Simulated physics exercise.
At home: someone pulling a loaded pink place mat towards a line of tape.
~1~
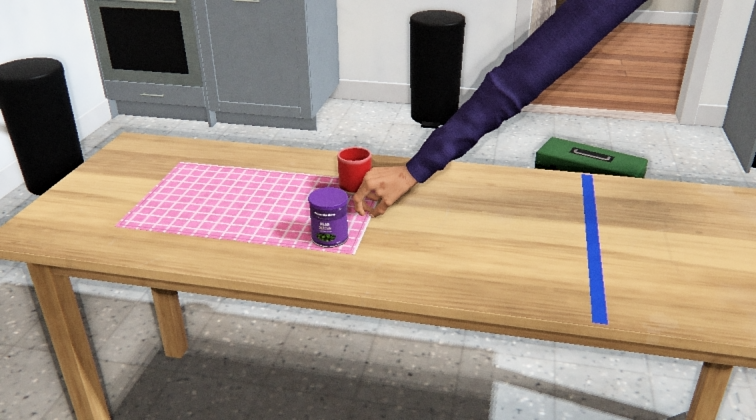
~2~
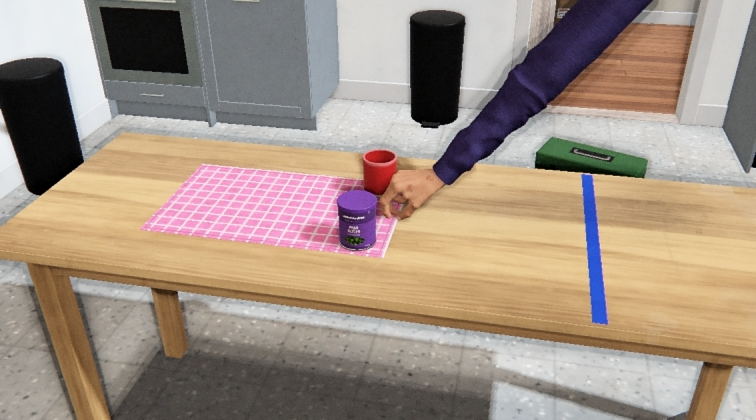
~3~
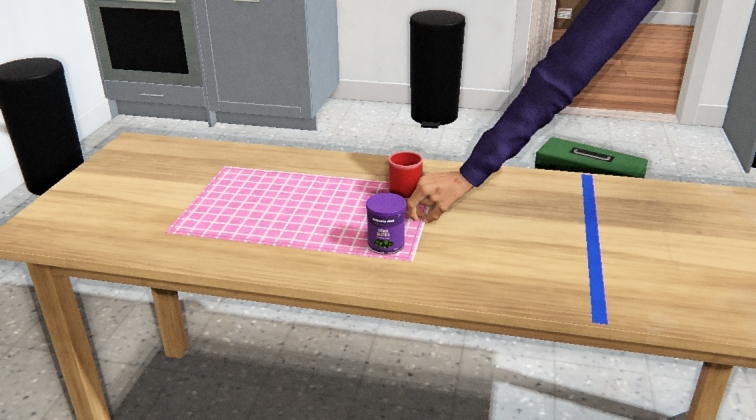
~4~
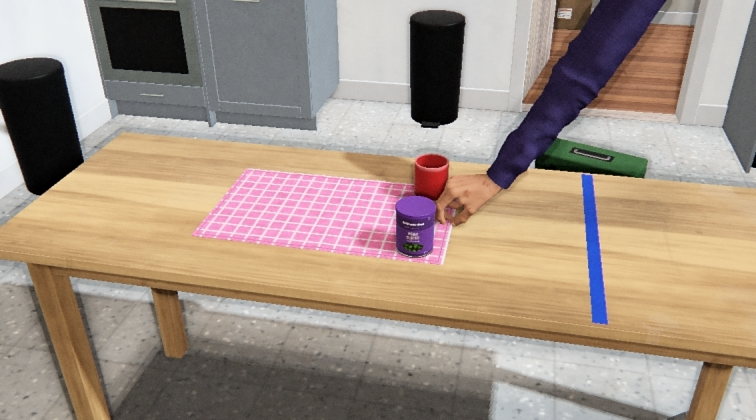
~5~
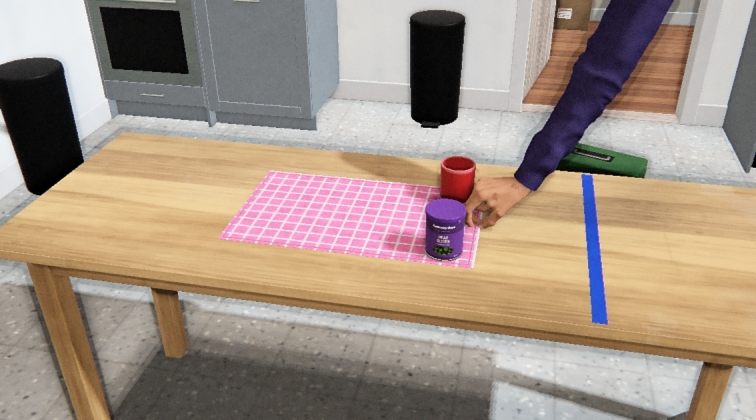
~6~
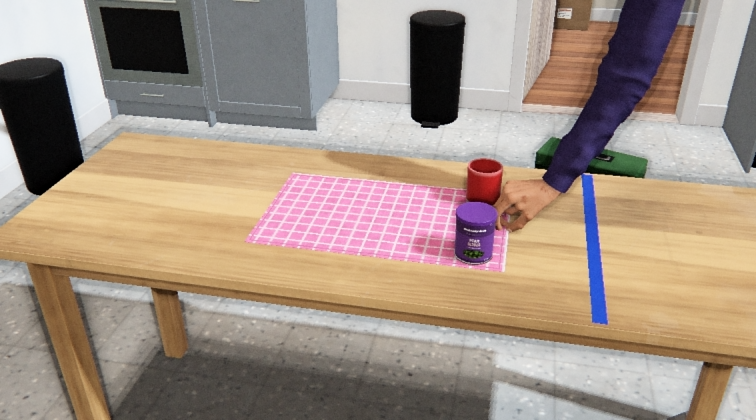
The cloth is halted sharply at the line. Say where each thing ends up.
In the end the red mug shoots off the front. The purple tin slides clear of the cloth.
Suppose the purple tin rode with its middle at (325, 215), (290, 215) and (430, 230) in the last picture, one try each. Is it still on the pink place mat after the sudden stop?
In the first case it stays on; in the second case it stays on; in the third case it comes off.
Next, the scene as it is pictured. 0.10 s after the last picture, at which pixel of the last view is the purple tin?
Near (537, 240).
Then, 0.10 s on from there, hem short of the tape; red mug on the cloth near (538, 189); purple tin on the cloth near (537, 240).
Then, 0.21 s on from there, hem at the tape; red mug ahead of the hem near (596, 194); purple tin ahead of the hem near (603, 247).
In the end, hem at the tape; red mug ahead of the hem near (688, 204); purple tin ahead of the hem near (708, 260). The red mug slides clear of the cloth and the purple tin leaves the cloth.
